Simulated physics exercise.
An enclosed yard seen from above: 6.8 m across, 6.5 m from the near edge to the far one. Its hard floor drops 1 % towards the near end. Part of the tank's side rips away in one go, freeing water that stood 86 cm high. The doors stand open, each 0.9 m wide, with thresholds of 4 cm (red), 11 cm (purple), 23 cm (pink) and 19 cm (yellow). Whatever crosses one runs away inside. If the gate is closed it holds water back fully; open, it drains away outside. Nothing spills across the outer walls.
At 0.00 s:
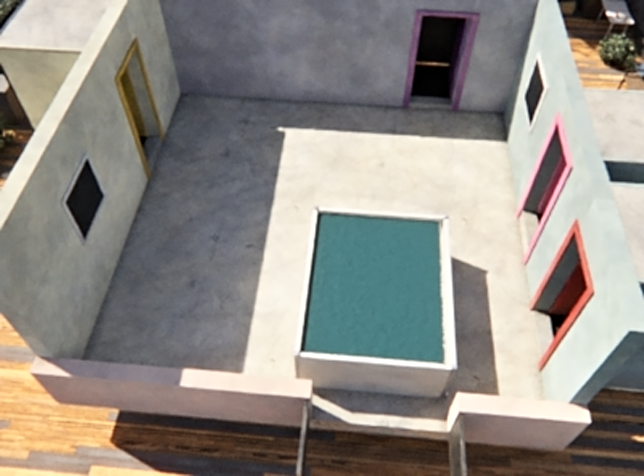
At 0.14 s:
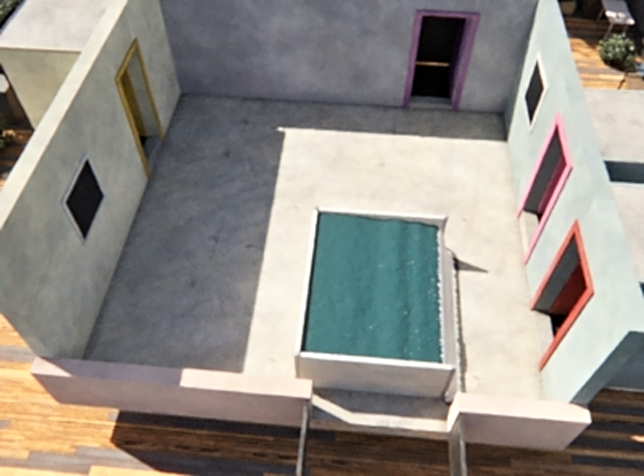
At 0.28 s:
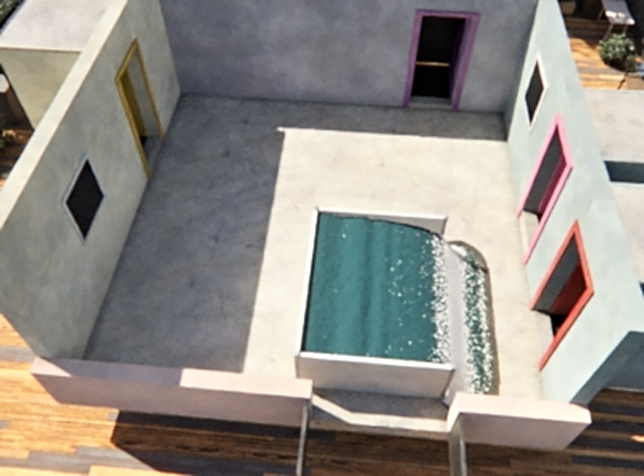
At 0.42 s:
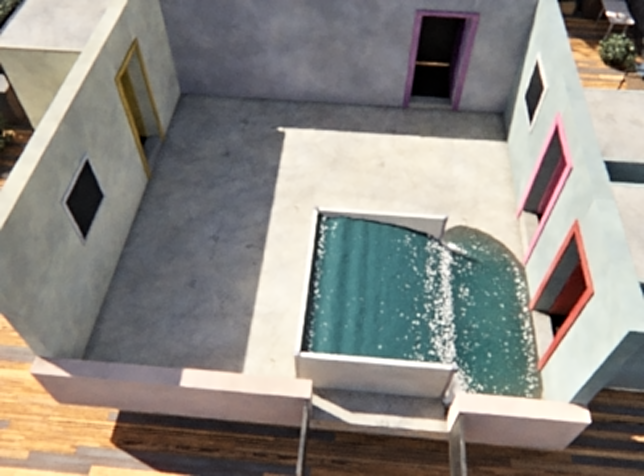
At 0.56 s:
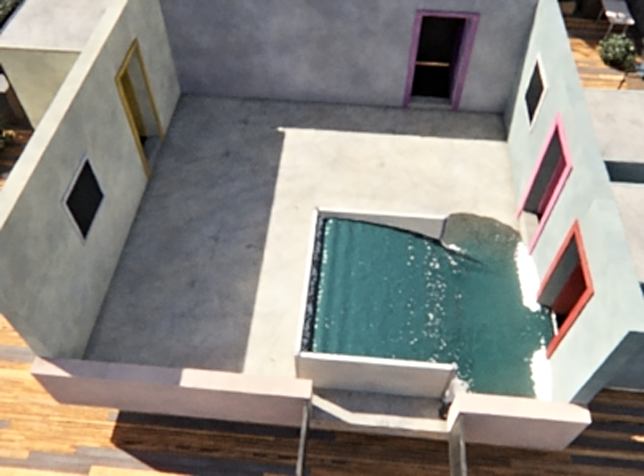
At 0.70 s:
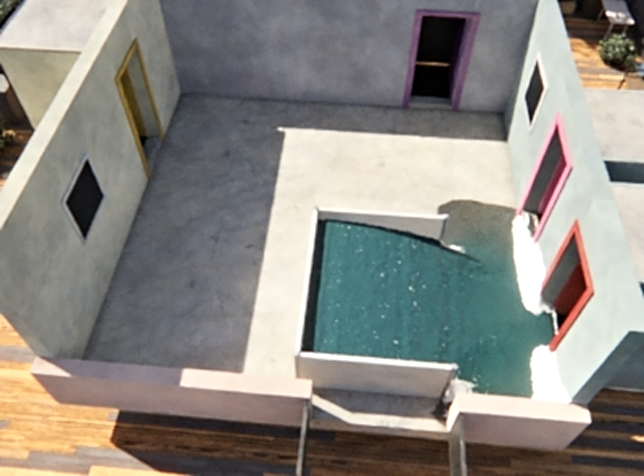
Walled yard seen from above as a tank's right side gives way and green water pours across the floor against the wall.
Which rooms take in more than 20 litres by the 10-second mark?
Door by door: At the red door it exceeds the limit; at the purple door it exceeds the limit; at the pink door it exceeds the limit; at the yellow door it does not reach the limit.
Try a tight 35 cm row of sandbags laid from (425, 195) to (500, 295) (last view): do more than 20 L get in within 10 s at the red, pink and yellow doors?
Then: Red over, pink under, yellow under.
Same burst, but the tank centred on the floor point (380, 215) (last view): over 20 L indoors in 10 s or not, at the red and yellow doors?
Against that limit: Red past it, yellow under.
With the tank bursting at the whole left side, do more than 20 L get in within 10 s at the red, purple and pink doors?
Then: Red under, purple under, pink under.
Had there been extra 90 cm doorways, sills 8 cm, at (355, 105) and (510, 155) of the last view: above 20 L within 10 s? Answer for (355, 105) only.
There: Below.
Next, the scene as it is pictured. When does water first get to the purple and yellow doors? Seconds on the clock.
Arrival: Purple 2.2 s, yellow 5.5 s.
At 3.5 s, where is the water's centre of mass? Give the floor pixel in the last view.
Around (434, 262).
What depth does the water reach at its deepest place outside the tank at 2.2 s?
About 47 cm.
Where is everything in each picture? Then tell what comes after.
The tank at (377, 283) is whole and still, 86 cm deep, in the first frame.
Water pours out at (441, 307) and has run 1.4 m, to a hidden place; typically 7 cm deep outside, 86 cm at the tank's back, in the second frame.
The front is at a hidden place, 1.5 m from the gap at (440, 309); 2.0 m2 of floor is under water; 86 cm left at the back of the tank, in the third frame.
The front is at a hidden place, 1.9 m from the gap at (440, 310); 4.2 m2 of floor is under water; 79 cm left at the back of the tank, in the fourth frame.
Water pours out at (439, 311) and has run 2.3 m, to (521, 236); typically 16 cm deep outside, 73 cm at the tank's back, in the fifth frame.
Water pours out at (439, 311) and has run 2.7 m, to (518, 215); typically 18 cm deep outside, 72 cm at the tank's back, in the sixth frame.
After 1.4 s water covers 15 % of the floor and is deepest (64 cm) near (527, 331); red door 56 cm at the sill, 435 L in, purple door not reached, pink door 34 cm at the sill, 14 L in, yellow door not reached.
After 2.2 s water covers 30 % of the floor and is deepest (47 cm) near (540, 423); red door 41 cm at the sill, 866 L in, purple door 11 cm at the sill, 0 L in, pink door 28 cm at the sill, 42 L in, yellow door not reached.
After 3.5 s water covers 45 % of the floor and is deepest (27 cm) near (490, 120); red door 22 cm at the sill, 1178 L in, purple door 21 cm at the sill, 29 L in, pink door 17 cm at the sill, 52 L in, yellow door not reached.
After 6.0 s water covers 65 % of the floor and is deepest (16 cm) near (488, 418); red door 11 cm at the sill, 1341 L in, purple door 13 cm at the sill, 78 L in, pink door 9 cm at the sill, 52 L in, yellow door 11 cm at the sill, 0 L in.
After 10.0 s water covers 95 % of the floor and is deepest (13 cm) near (83, 358); red door 10 cm at the sill, 1511 L in, purple door 6 cm at the sill, 80 L in, pink door 7 cm at the sill, 52 L in, yellow door 7 cm at the sill, 0 L in.
